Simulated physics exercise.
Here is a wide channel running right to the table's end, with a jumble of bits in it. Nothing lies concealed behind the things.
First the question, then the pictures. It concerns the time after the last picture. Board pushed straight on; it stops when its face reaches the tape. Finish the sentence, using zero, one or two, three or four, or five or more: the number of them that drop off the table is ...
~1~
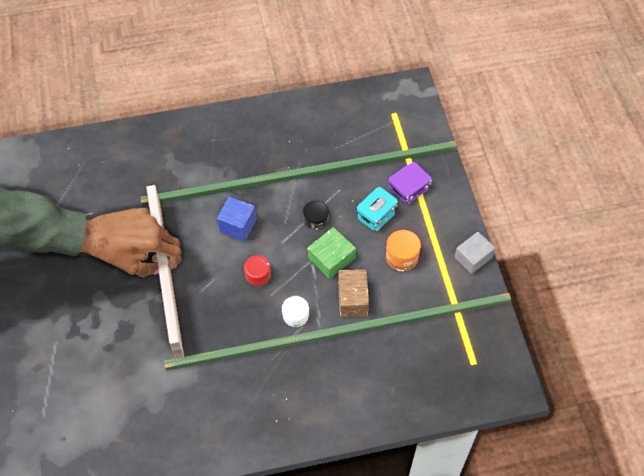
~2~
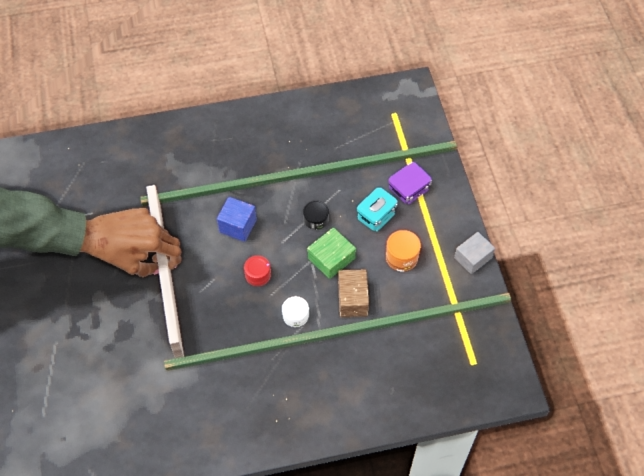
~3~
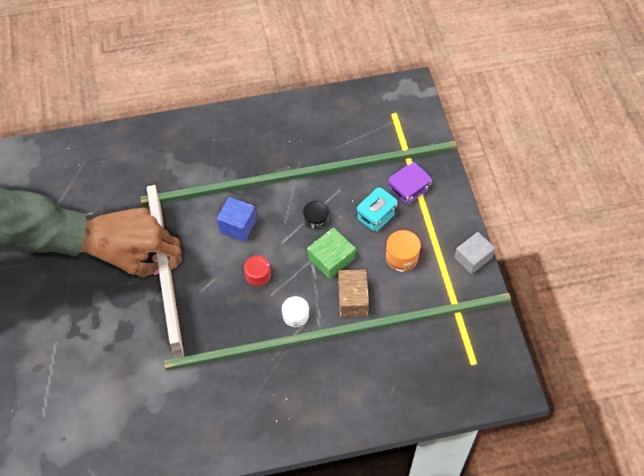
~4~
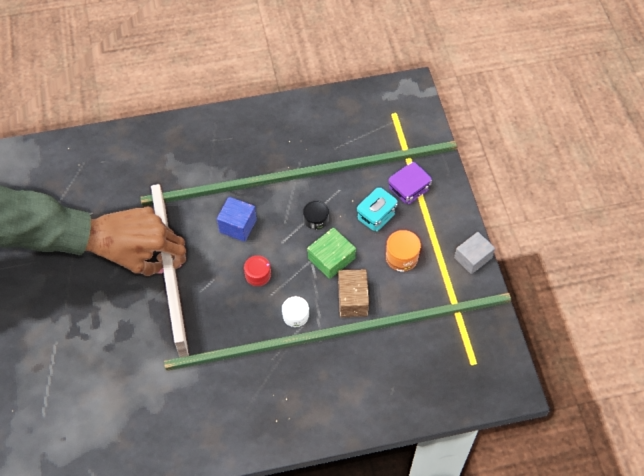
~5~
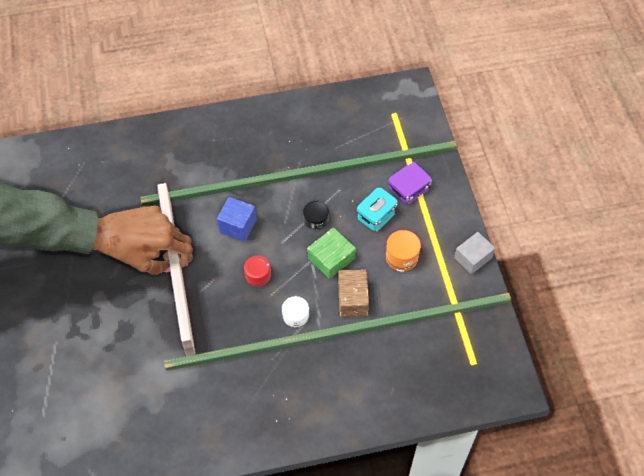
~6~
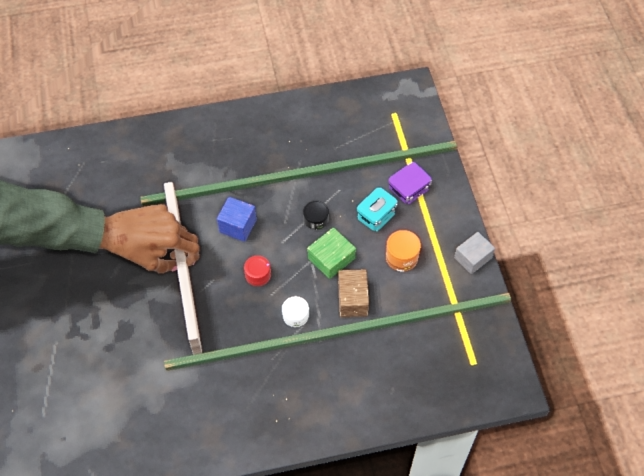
The number that drop off the table is one or two.
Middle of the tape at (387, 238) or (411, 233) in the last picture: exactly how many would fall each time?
In the first try the count is 0, and in the second it is 0.
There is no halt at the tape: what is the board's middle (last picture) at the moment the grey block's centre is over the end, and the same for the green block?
The middle would be close to (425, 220) and then close to (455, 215).
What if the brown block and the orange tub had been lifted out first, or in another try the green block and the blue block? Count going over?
You'd see 0 fallen, and 1 in the other try.
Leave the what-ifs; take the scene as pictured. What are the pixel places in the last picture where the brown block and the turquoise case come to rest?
Brown block at (471, 265), turquoise case at (463, 182).
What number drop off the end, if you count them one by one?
In all, 2 of them.
Soon after, none off yet; grey block at rest near (475, 253); purple case at rest near (409, 184); orange tub at rest near (403, 251).
In the end, the number that fall off is one or two; gone, purple case and grey block.
